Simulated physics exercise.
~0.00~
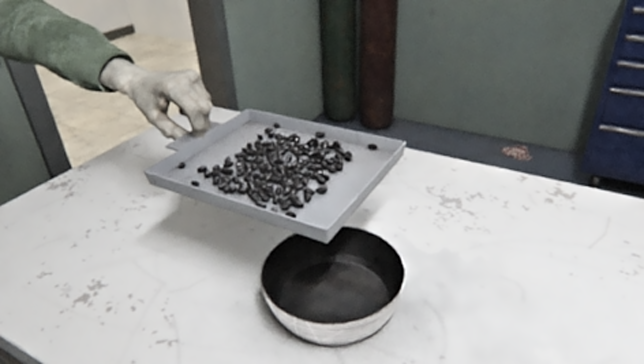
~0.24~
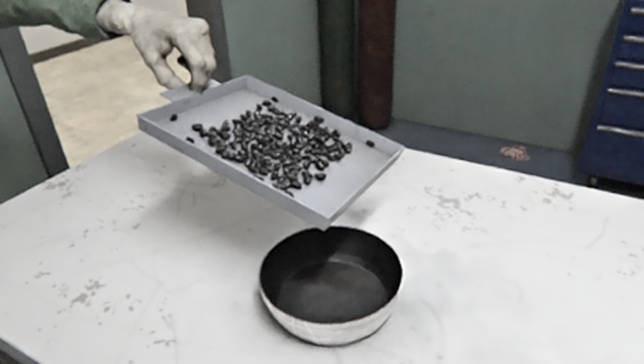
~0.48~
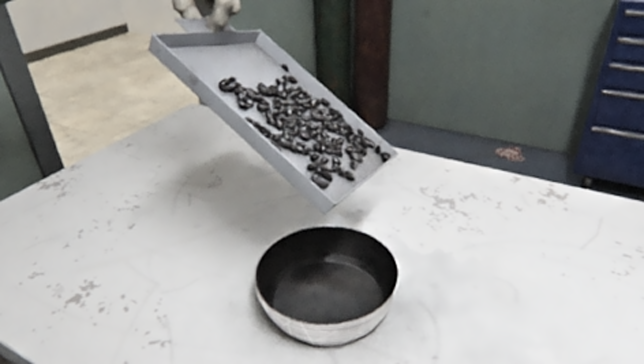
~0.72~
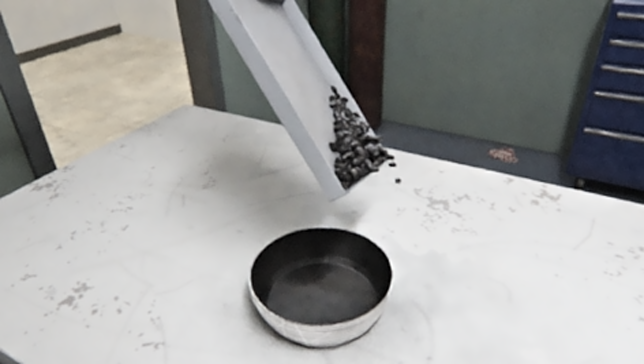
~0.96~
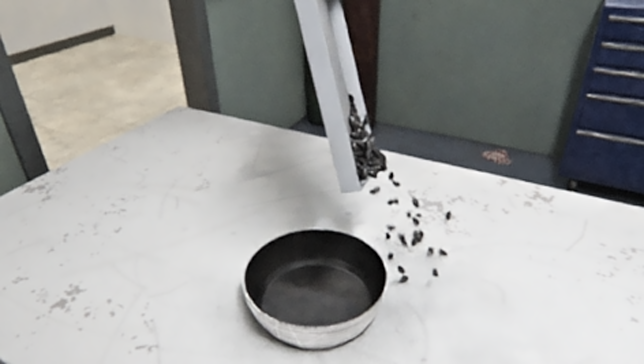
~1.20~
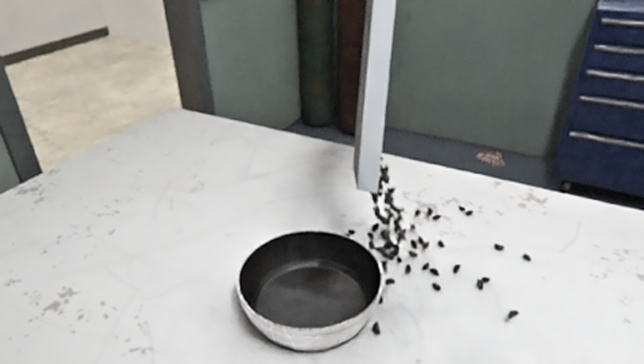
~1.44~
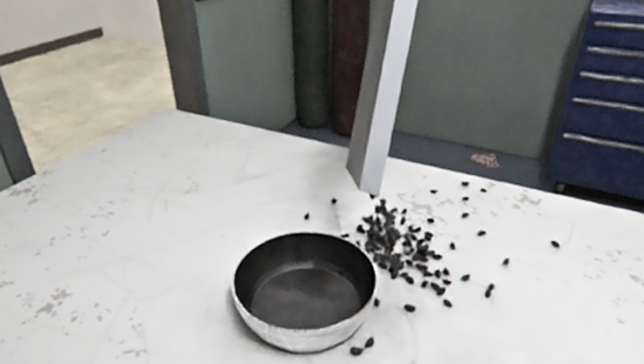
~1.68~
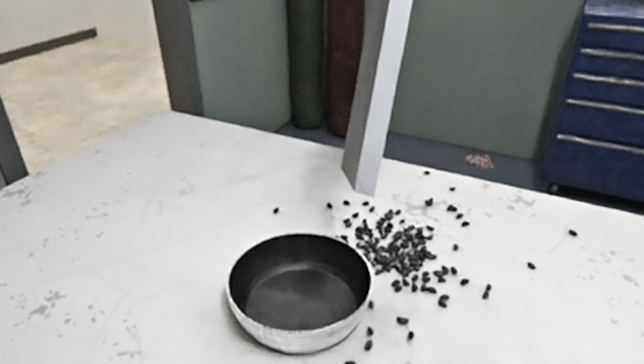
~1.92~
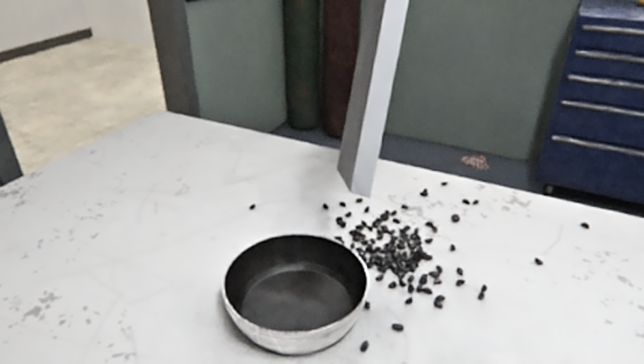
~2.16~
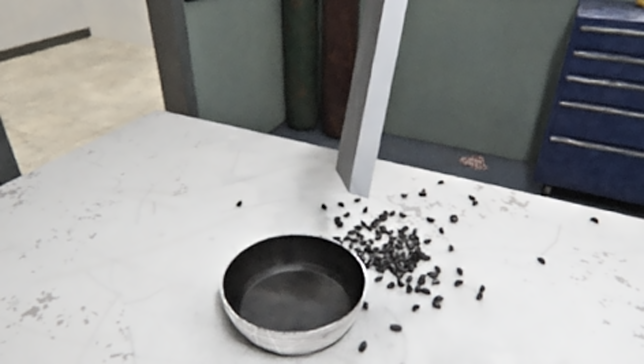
Black beans slide off a tray tipped by a hand and scatter beside the empty pan.
